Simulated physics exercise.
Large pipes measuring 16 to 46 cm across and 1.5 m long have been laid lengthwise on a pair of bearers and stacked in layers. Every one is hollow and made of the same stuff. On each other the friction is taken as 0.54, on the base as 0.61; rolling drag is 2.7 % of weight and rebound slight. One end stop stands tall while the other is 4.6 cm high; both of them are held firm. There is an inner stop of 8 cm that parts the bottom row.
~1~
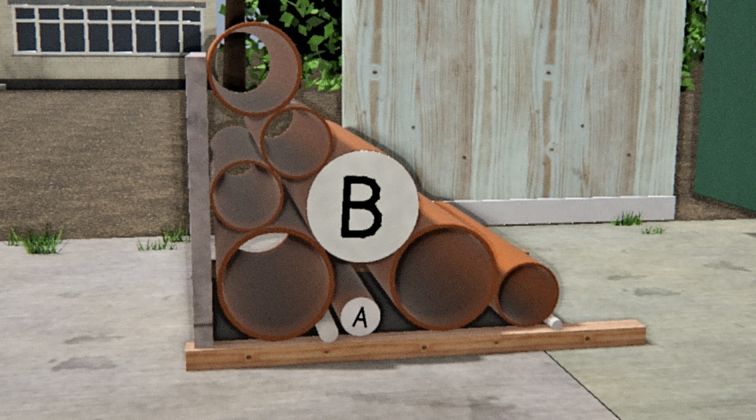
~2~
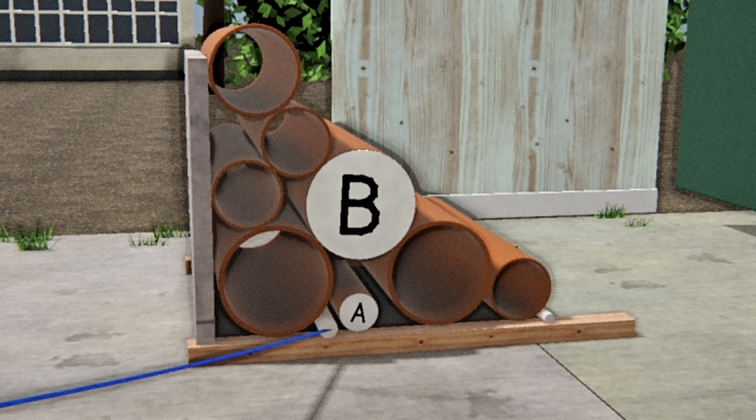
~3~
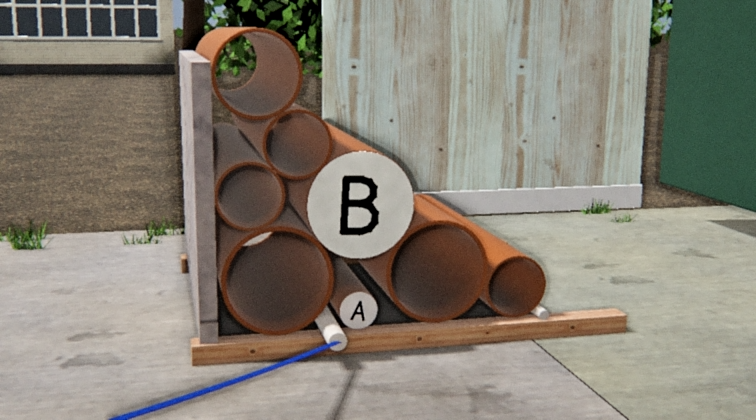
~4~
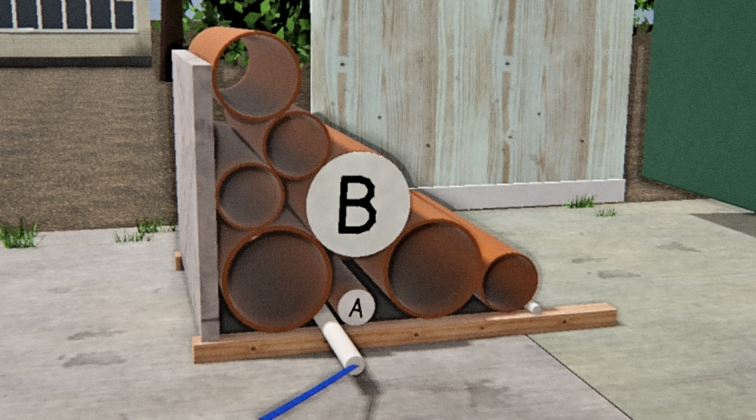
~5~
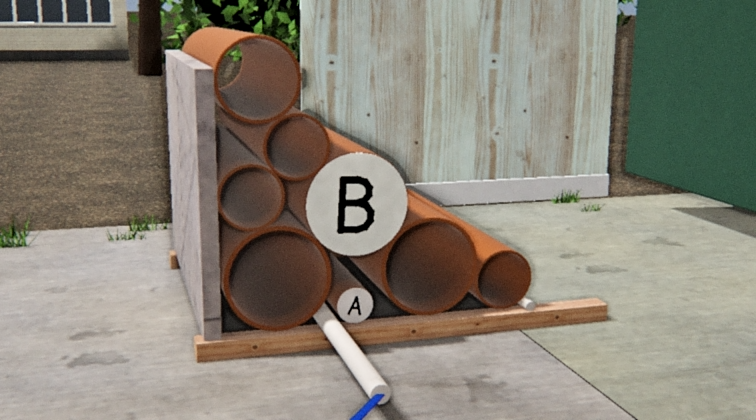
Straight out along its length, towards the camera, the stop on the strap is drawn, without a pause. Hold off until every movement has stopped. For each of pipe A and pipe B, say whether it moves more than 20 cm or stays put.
A: Stays put, B: Stays put.
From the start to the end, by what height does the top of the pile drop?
Roughly 0 cm.
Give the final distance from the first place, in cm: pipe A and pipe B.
Pipe A: 0, pipe B: 0.
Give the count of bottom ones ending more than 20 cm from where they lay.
Exactly 0.
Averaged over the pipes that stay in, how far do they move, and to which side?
Mean shift: Near 0 cm, leftward.
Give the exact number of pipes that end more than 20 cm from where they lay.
0.
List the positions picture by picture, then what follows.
In the first frame, 8 pipes, 4 on the base, highest (255, 70); A (361, 317), B (363, 207); left wall (1.1 m) (199, 177); right round bar (4.6 cm) (557, 320); inner round bar (8 cm) (329, 324).
The stop on the strap is 0.5 cm out, at (329, 321); the rest still, in the second frame.
The stop on the strap is 18 cm out, at (338, 333); the rest still, in the third frame.
The stop on the strap is 47 cm out, at (355, 356); the rest still, in the fourth frame.
The stop on the strap is 76 cm out, at (381, 384); the rest still; A (355, 305), B (357, 205), in the fifth frame.
Then, 1.29 s after the last picture, 0 now displaced over 20 cm; A in place; B in place.
Then, 1.44 s after the last picture, 0 now displaced over 20 cm; A in place; B in place.
At rest 1.7 s after the last picture, 0 moved over 20 cm; not one off the ends of the bearers; A in place; B in place; top of the pile 1.3 m high, from 1.3 m.
